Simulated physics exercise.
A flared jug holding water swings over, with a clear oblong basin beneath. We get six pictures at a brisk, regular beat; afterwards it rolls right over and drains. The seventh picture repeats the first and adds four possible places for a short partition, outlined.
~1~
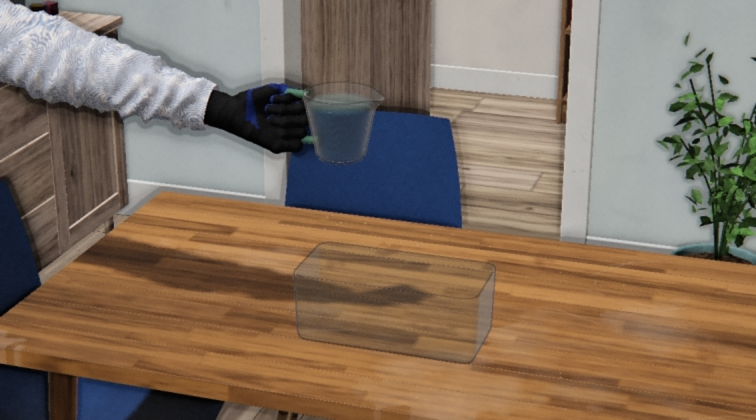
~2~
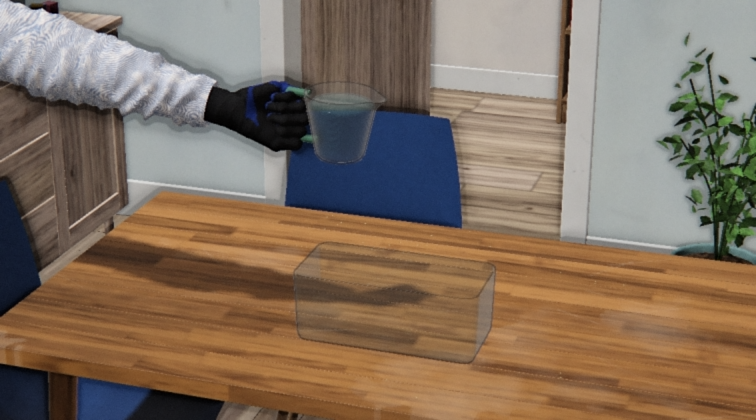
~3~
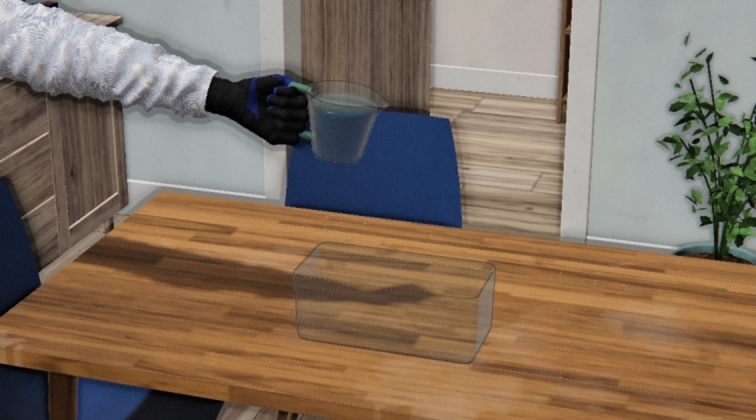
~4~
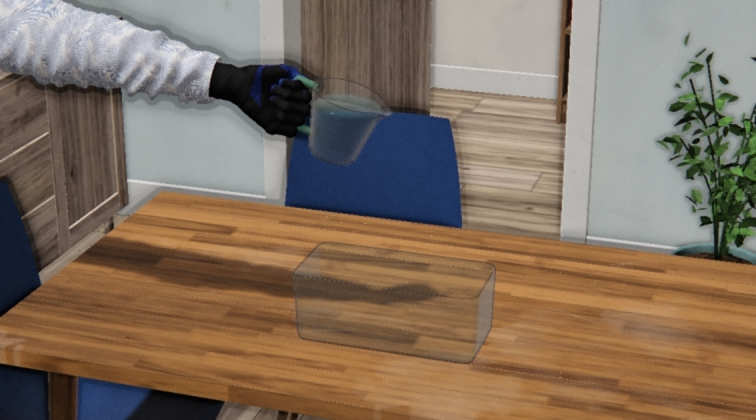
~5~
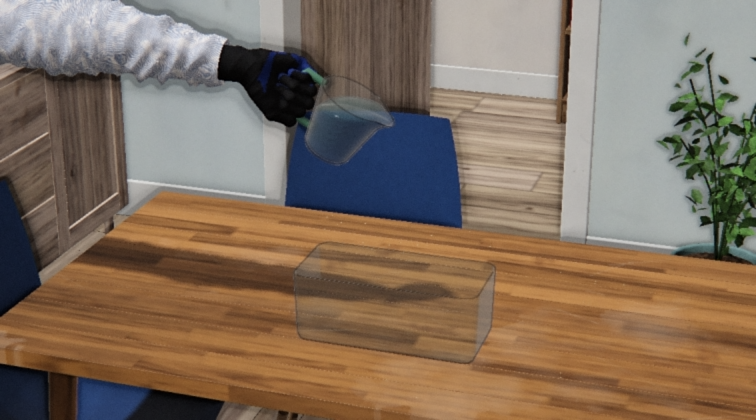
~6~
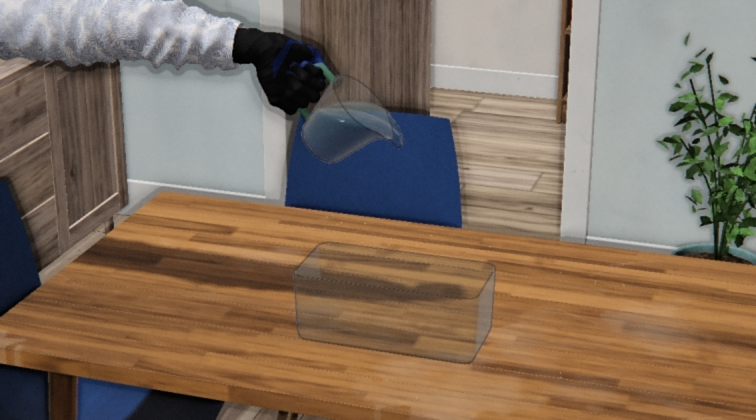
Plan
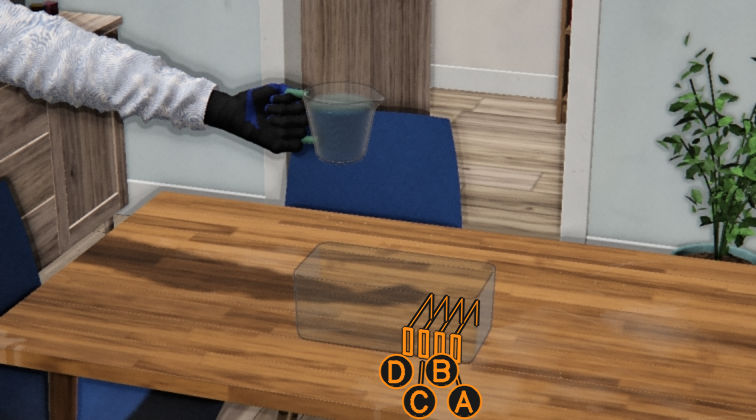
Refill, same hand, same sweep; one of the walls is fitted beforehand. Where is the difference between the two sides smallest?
D works best here.
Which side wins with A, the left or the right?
More ends on the left.
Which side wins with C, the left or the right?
More ends on the left.
In orange, A at (454, 366); B at (438, 364); C at (422, 361); D at (406, 359).
Choosing A, about 87 % ends left of the wall and 7 % right of it; 6 % is lost outside.
Choosing B, about 83 % ends left of the wall and 7 % right of it; 10 % is lost outside.
Choosing C, about 71 % ends left of the wall and 22 % right of it; 7 % is lost outside.
Choosing D, about 44 % ends left of the wall and 51 % right of it; 4 % is lost outside.
